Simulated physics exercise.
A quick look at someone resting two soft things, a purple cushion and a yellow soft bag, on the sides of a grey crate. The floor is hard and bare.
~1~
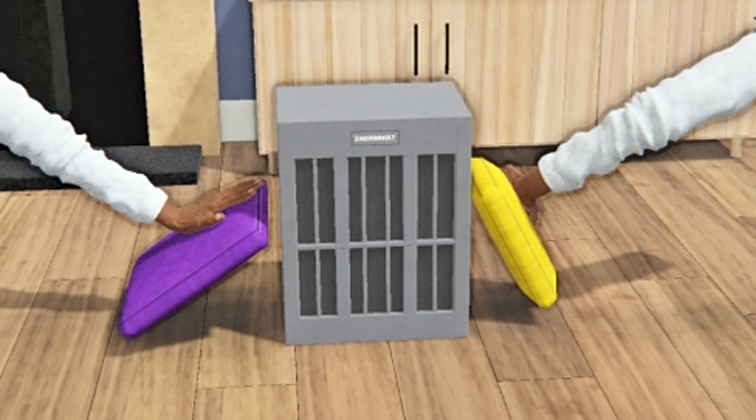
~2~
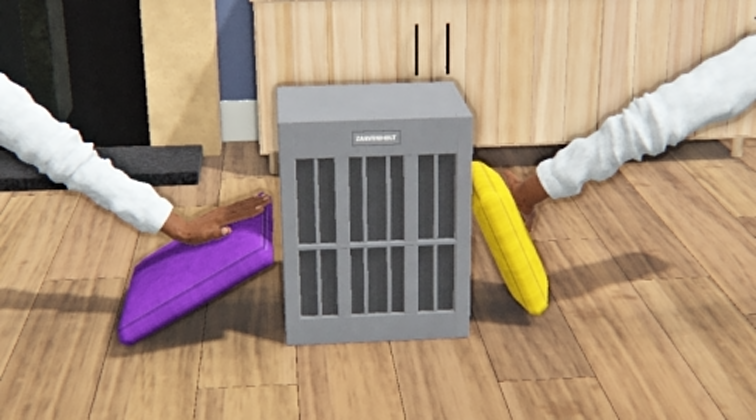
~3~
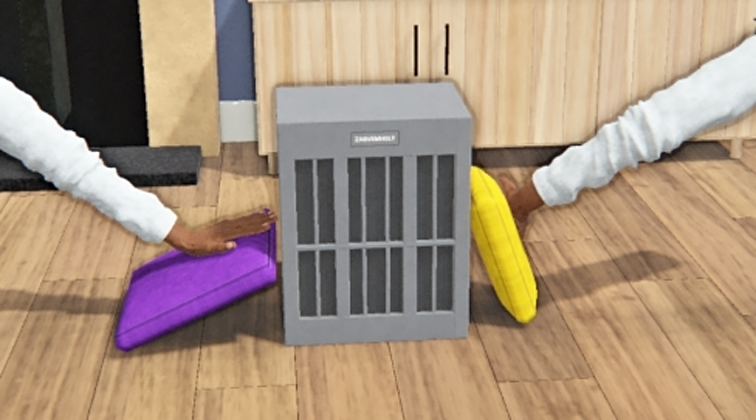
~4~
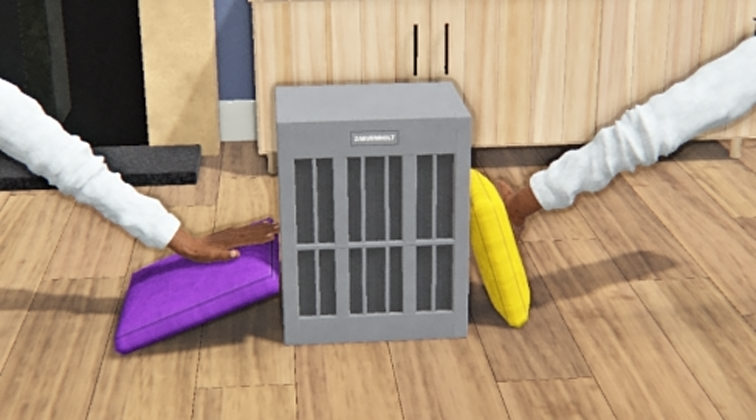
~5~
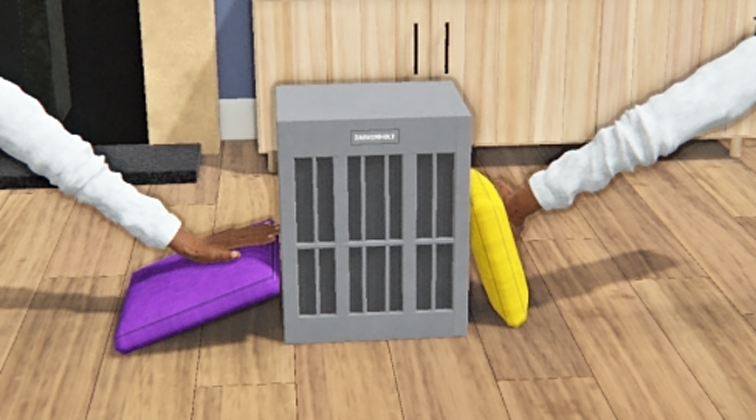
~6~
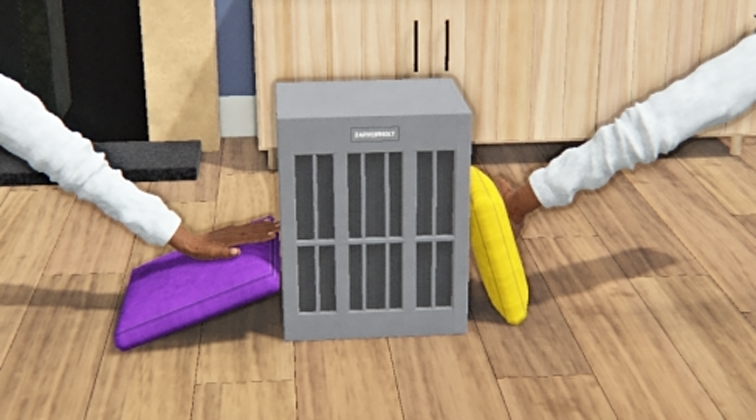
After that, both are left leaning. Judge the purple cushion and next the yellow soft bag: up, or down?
Verdict - purple cushion: Down; yellow soft bag: Up.
Then, 0.26 s after the last picture, cushion flat on the floor near (199, 297); soft bag leaning near (491, 244).
Then, 0.62 s after the last picture, cushion flat on the floor near (199, 300); soft bag leaning near (491, 244).
At rest, cushion flat on the floor near (199, 300); soft bag leaning near (491, 244). The purple cushion slips and lies down and the yellow soft bag holds its lean.
